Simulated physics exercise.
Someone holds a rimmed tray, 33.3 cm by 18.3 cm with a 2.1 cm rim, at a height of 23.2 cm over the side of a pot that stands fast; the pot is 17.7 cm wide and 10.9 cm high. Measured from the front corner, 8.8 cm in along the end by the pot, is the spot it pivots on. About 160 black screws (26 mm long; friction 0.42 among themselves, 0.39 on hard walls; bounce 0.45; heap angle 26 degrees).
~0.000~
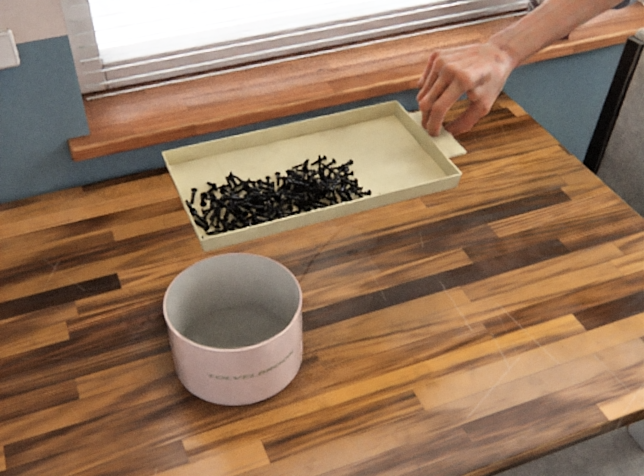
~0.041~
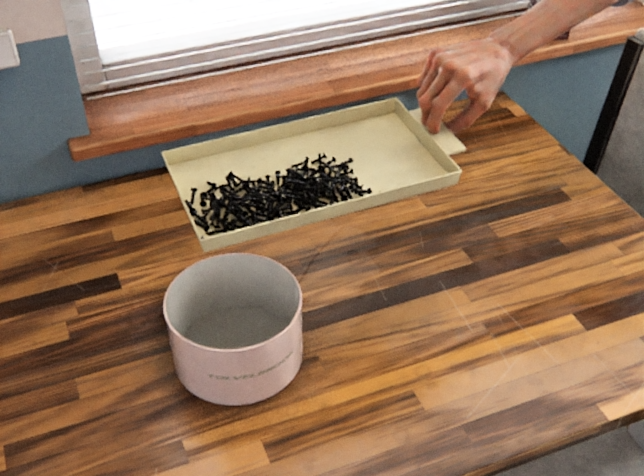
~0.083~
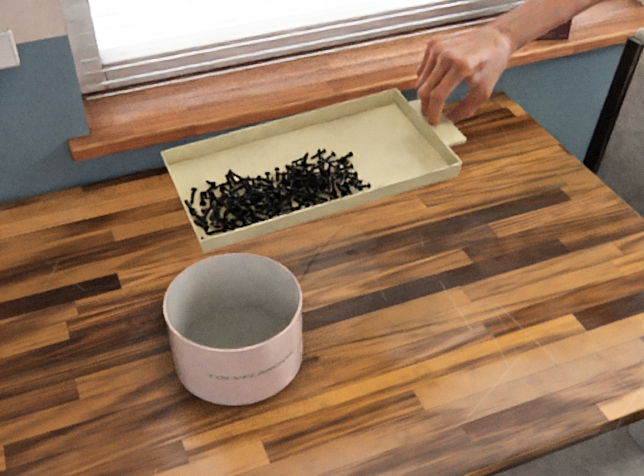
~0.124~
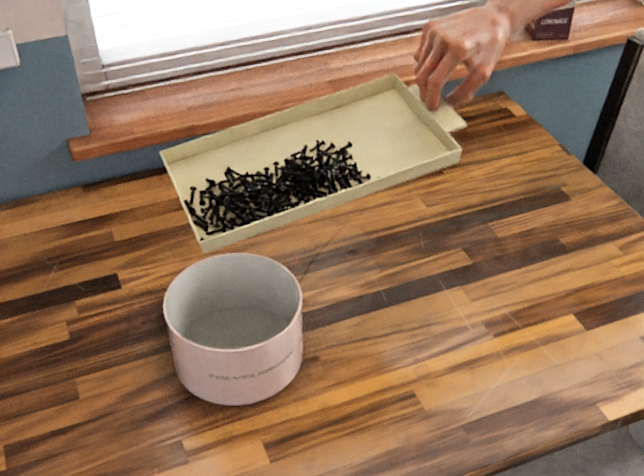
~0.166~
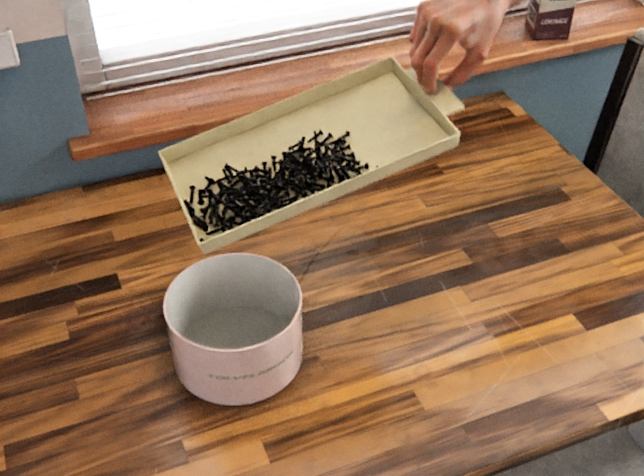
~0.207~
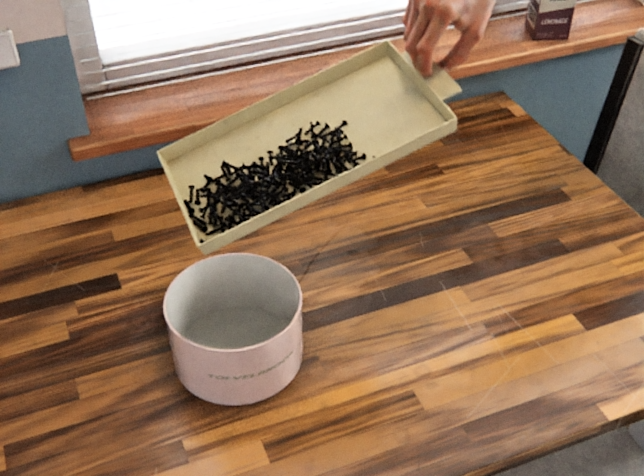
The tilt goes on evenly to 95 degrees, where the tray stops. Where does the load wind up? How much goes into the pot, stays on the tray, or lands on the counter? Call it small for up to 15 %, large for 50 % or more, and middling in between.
Pot - middling, left on the tray - small, counter - large.
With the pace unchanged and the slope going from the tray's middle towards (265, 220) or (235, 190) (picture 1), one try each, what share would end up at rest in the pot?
Approximately 90 percent, then 5 percent.
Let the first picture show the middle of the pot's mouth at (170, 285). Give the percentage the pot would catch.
Estimate: ~ 75 %.
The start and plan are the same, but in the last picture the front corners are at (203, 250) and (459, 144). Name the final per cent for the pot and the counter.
Split: Pot = 95, counter = 5.
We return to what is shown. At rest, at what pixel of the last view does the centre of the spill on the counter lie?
About (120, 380).
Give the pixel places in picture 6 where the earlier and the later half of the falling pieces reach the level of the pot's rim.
It passes about (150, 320) first and (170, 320) afterwards.
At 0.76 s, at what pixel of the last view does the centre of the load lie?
(171, 242) or thereabouts.
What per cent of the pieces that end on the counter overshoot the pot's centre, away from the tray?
That comes to roughly 100 percent.
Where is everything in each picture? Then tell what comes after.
In the first picture, tray tilt 0 degrees, front corners at (203, 238) and (458, 173); middle of the pieces at (275, 195); pot at (233, 299).
In the second picture, tray tilt 1 degrees, front corners at (203, 238) and (458, 170); middle of the pieces at (275, 194).
In the third picture, tray tilt 3 degrees, front corners at (202, 239) and (459, 162), lowest corner left front; middle of the pieces at (275, 192).
In the fourth picture, tray tilt 7 degrees, front corners at (201, 240) and (458, 148), lowest corner left front; middle of the pieces at (273, 188).
In the fifth picture, tray tilt 12 degrees, front corners at (200, 242) and (456, 132), lowest corner left front; middle of the pieces at (271, 183).
In the sixth picture, tray tilt 17 degrees, front corners at (199, 243) and (453, 117), lowest corner left front; middle of the pieces at (269, 179); pot at (233, 299). Its pace works out near 115 degrees a second.
After 0.54 s, tilt 55 degrees; the tray holds 100 %, the pot 0 %.
Then, at 0.76 s, tilt 81 degrees; the tray holds 55 %, the pot 0 %.
Then, at 1.09 s, tilt 95 degrees; the tray holds 5 %, the pot 25 %.
In the end, at 2.2 s, pot 30 %, tray 0 %, counter 70 %.
